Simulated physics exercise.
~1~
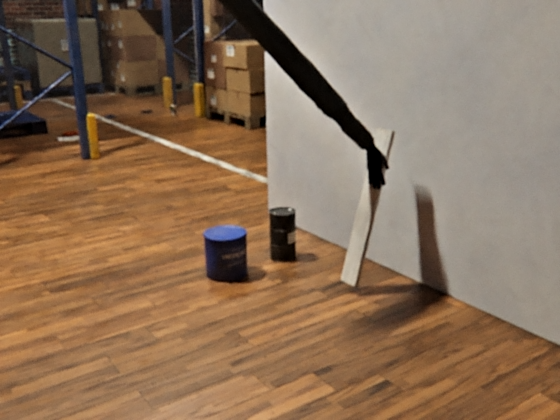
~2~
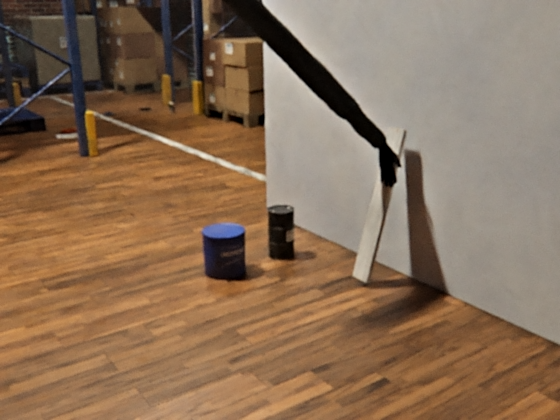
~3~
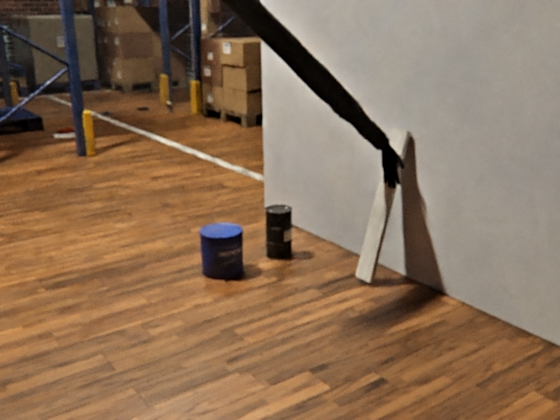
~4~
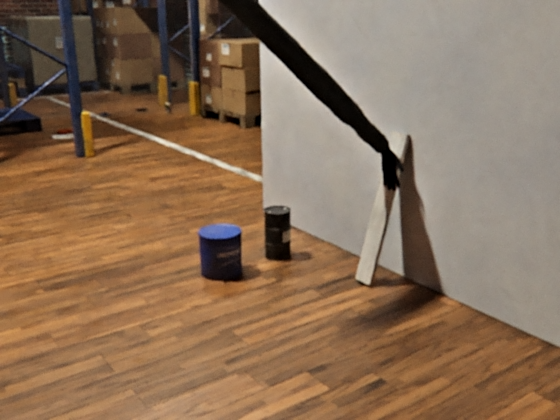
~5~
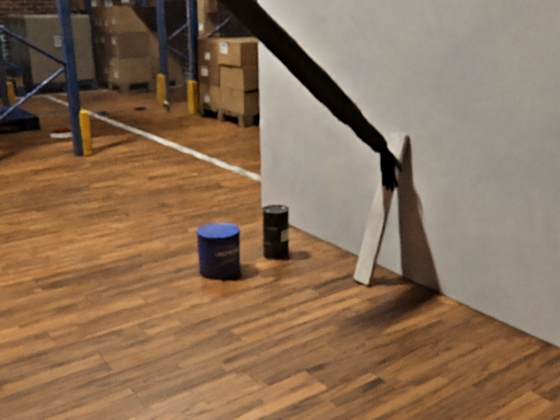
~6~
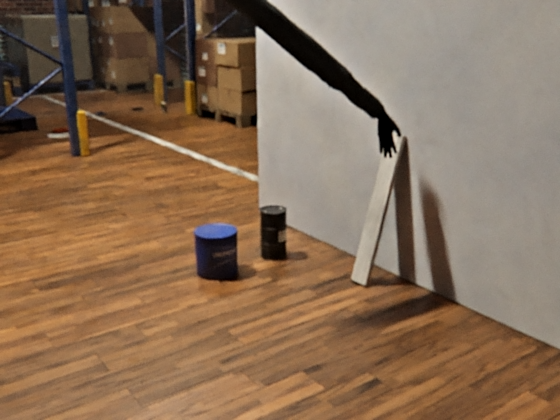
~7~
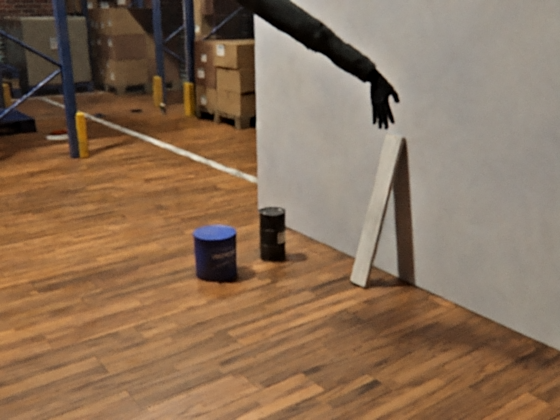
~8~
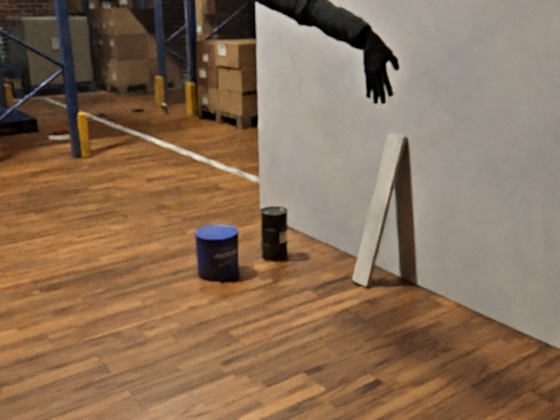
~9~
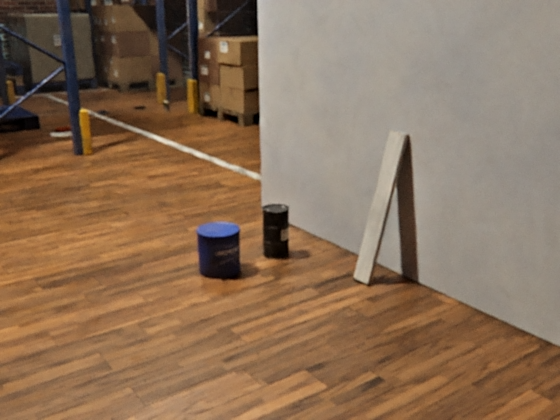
In a dim warehouse with a wood-plank floor, seen from slightly above by a gently swaying camera, a pale grey wall fills the right side, with blue racking and stacked boxes behind on the left. A blue pail and a black canister stand near the middle. A dark-sleeved arm with a black hand reaches in from above, holding a white plank, and moves it slightly right until it leans on the wall. The hand holds it there briefly, then opens, lifts away and leaves the view. The plank stays leaning, the pail and canister still standing beside it.
